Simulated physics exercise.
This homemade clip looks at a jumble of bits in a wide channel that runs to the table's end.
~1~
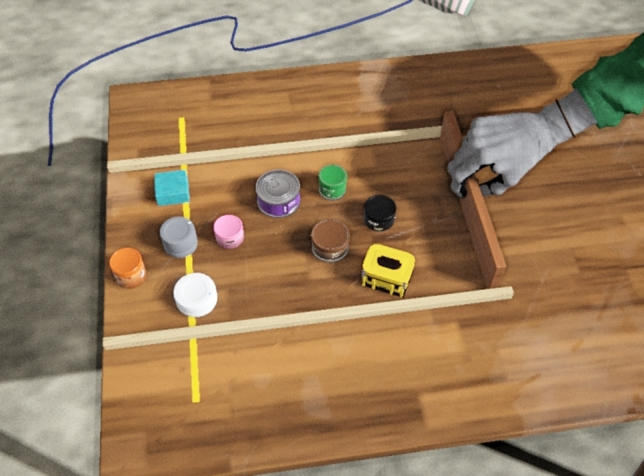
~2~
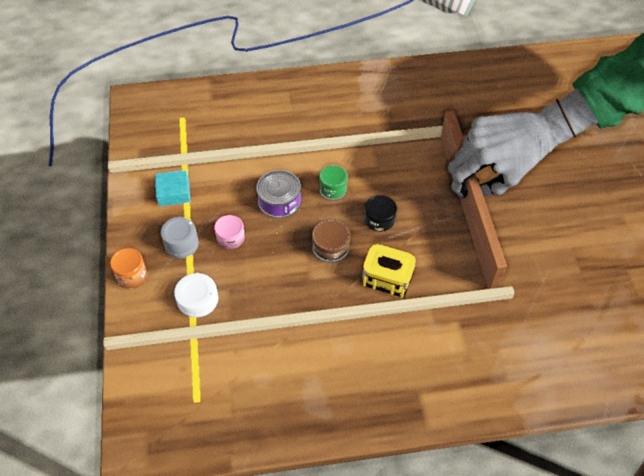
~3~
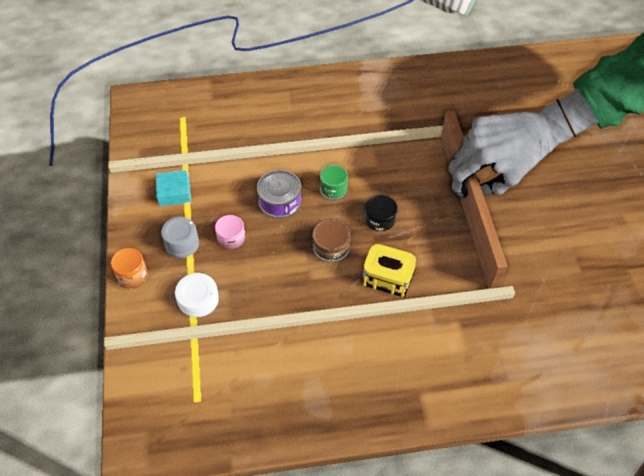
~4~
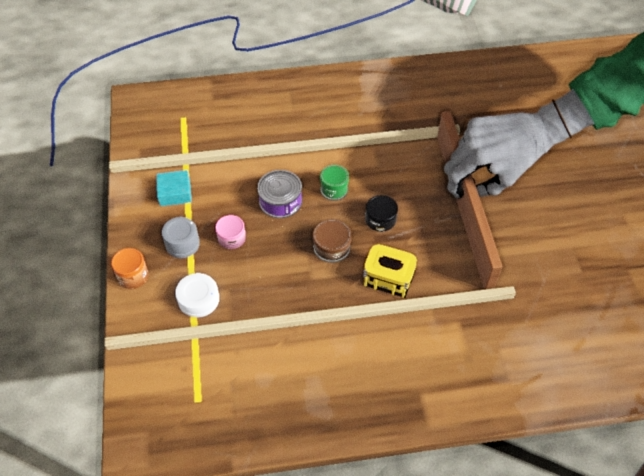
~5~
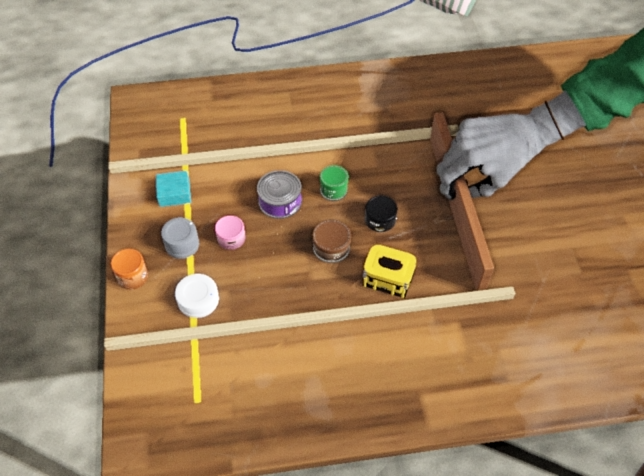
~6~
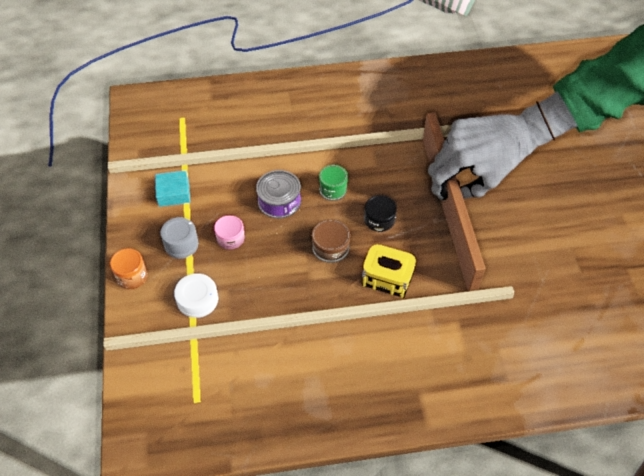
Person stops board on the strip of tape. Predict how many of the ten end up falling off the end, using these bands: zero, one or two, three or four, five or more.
Drops: None.
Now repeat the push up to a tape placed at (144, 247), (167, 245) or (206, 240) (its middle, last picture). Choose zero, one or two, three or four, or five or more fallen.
In order: More than four, either one or two, none at all.
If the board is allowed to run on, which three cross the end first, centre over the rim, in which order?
First the grey lid, then the white lid, then the orange tub.
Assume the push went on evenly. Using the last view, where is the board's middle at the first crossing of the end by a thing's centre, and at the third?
About (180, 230) and about (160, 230).
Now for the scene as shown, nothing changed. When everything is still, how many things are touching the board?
All in all, 4.
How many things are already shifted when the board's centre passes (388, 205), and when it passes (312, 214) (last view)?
Tally: First 2; then 5.
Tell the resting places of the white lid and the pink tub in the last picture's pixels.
White lid: (124, 305); pink tub: (145, 252).
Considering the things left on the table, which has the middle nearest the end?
Looks like the grey lid to me.
A little later, none off yet; orange tub at rest near (129, 270); turquoise block at rest near (173, 189); grey lid at rest near (180, 238).
When it is over, the number that fall off is zero.
